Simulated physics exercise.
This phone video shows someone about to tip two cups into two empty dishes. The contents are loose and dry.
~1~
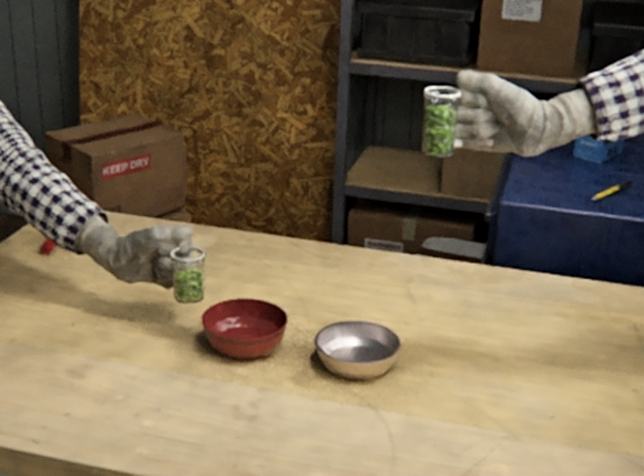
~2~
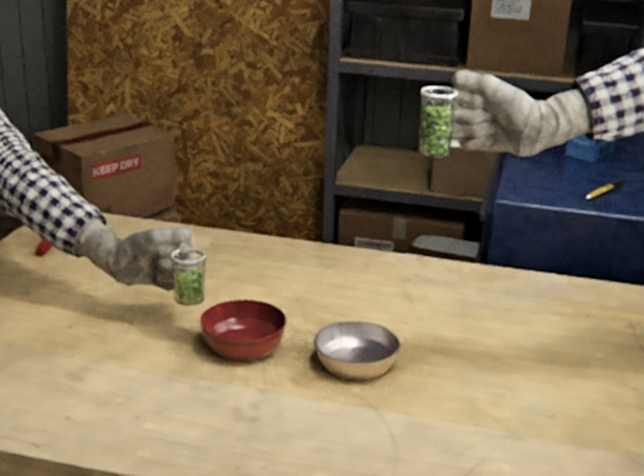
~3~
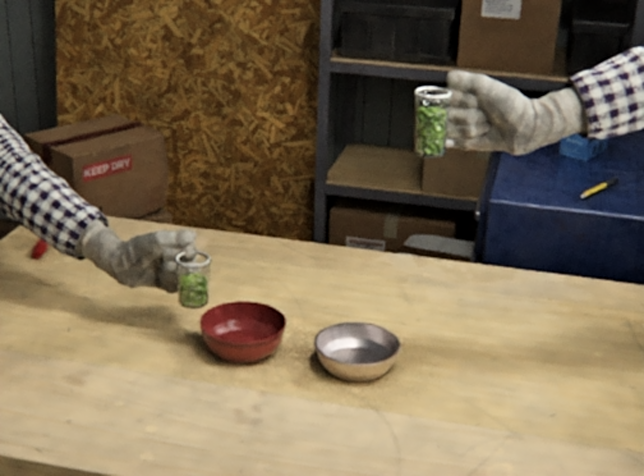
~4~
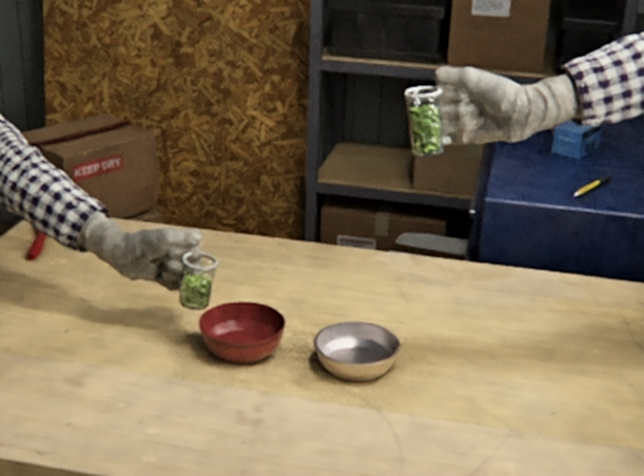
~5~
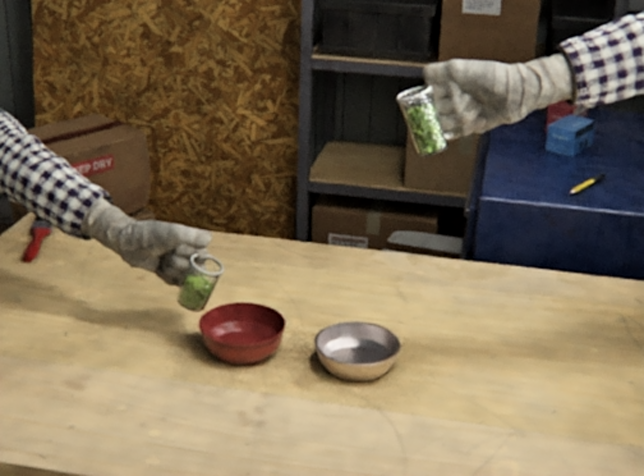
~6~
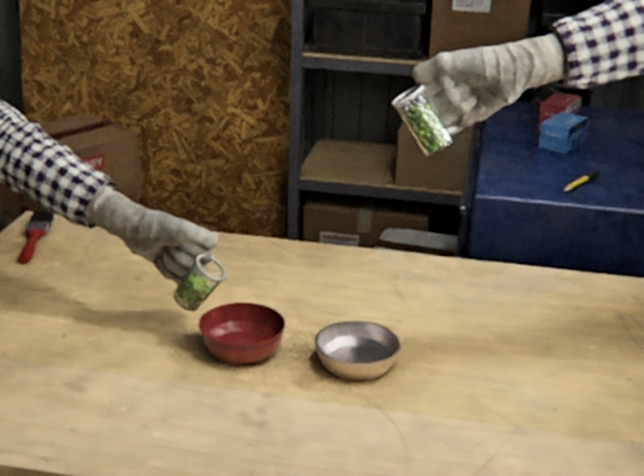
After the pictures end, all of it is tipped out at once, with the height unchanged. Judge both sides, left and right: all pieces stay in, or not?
At the end, on the left the dish: Nothing outside; right: Bits outside.
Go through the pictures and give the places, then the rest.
Left dish at (230, 341), empty; left cup at (189, 275), holding dried peas, just above its dish; right dish at (348, 364), empty; right cup at (440, 122), holding dried peas, high above its dish, in the first frame.
Left cup at (189, 277), upright; right cup at (437, 122), upright, in the second frame.
Left cup at (193, 280), upright; right cup at (431, 123), upright, in the third frame.
Left cup at (197, 282), tipped 9°; right cup at (425, 122), tipped 9°, in the fourth frame.
Left cup at (199, 283), tipped 22°; right cup at (423, 122), tipped 22°, in the fifth frame.
Left dish at (231, 347); left cup at (199, 284), tipped 34°; right dish at (351, 365); right cup at (423, 121), tipped 34°, in the sixth frame.
Then, 0.31 s after the last picture, left, all still in the cup; right, all still in the cup.
Then, 0.64 s after the last picture, left, all still in the cup; right, nearly all still in the cup, a stray few in the air.
Then, 1.03 s after the last picture, left, a small part still in the cup, most in the dish, a stray few in the air; right, about a quarter still in the cup, a small part in the dish, a stray few outside the dish, about two thirds in the air.
By the end, left, all in the dish, none outside the dish; right, most in the dish, about a quarter outside the dish.
